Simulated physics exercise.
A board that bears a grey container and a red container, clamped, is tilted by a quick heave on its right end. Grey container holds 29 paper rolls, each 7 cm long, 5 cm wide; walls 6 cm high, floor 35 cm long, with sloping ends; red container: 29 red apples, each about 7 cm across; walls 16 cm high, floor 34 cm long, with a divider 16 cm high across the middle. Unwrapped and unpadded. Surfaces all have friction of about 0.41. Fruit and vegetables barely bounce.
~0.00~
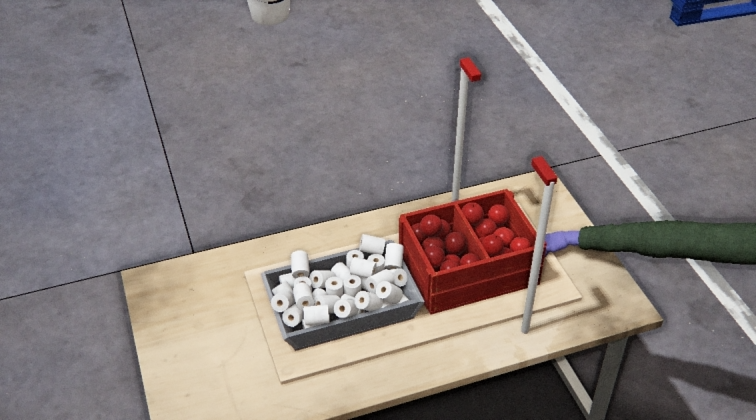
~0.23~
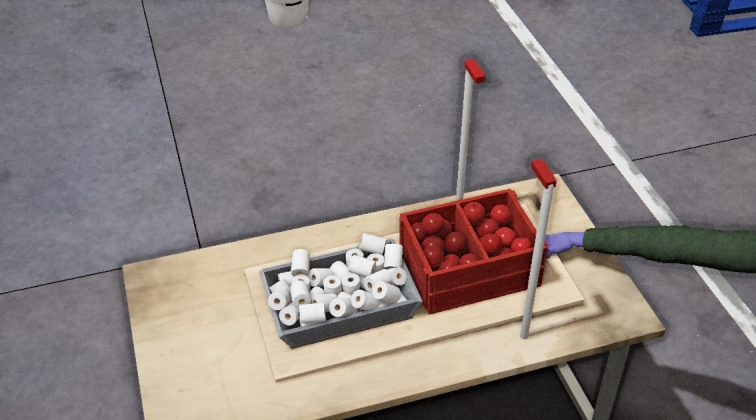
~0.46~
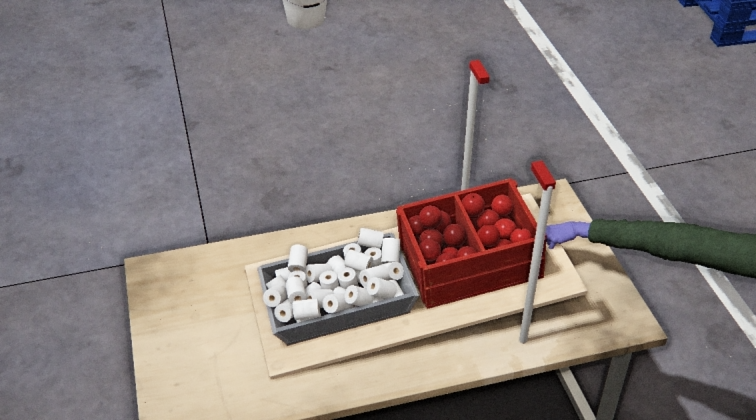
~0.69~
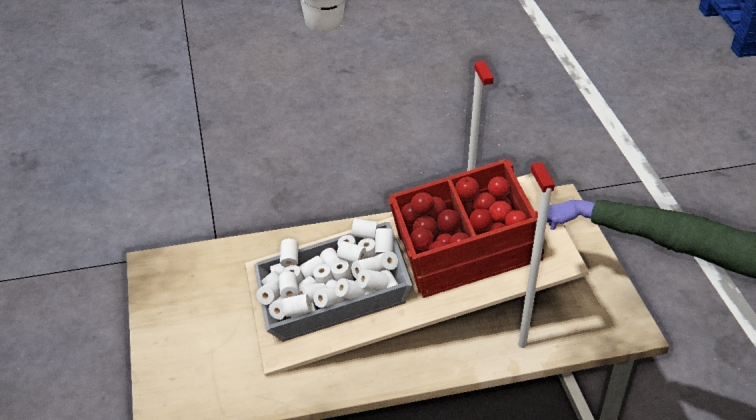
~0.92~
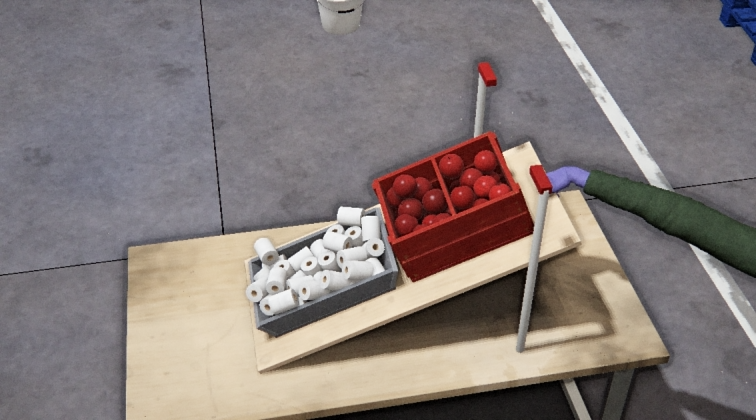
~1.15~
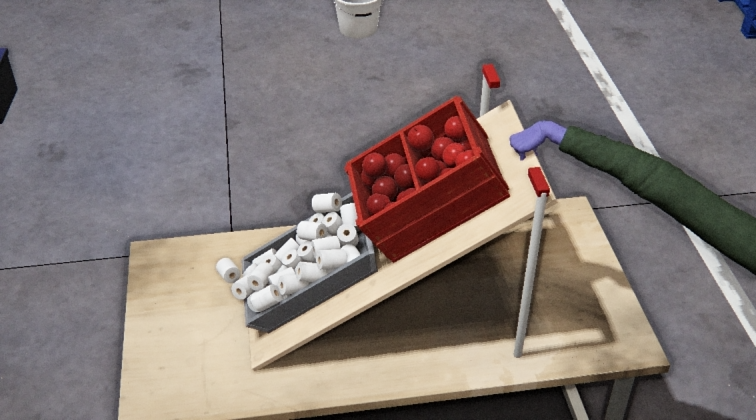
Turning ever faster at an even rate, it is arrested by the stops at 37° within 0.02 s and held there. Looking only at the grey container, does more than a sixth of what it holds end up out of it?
Yes.
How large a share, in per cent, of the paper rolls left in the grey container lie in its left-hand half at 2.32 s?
About 70%.
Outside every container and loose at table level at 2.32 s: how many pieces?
About 8.
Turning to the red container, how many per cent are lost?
Red container, 0 in a hundred gone.
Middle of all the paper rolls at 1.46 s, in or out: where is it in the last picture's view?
(282, 266).
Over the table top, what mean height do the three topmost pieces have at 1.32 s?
About 60 cm up, on average.
After 1.22 s, the board meets the red stops.
After 1.32 s, tilt 37°; 1 of 29 out of the grey container and 0 of 29 out of the red container.
After 1.46 s, tilt 37°; 4 of 29 out of the grey container and 0 of 29 out of the red container.
After 1.72 s, tilt 37°; 9 of 29 out of the grey container and 0 of 29 out of the red container.
Final count (at 2.32 s), 10 of 29 out of the grey container and 0 of 29 out of the red container. Asked share, 10 of 29, 34 per cent.
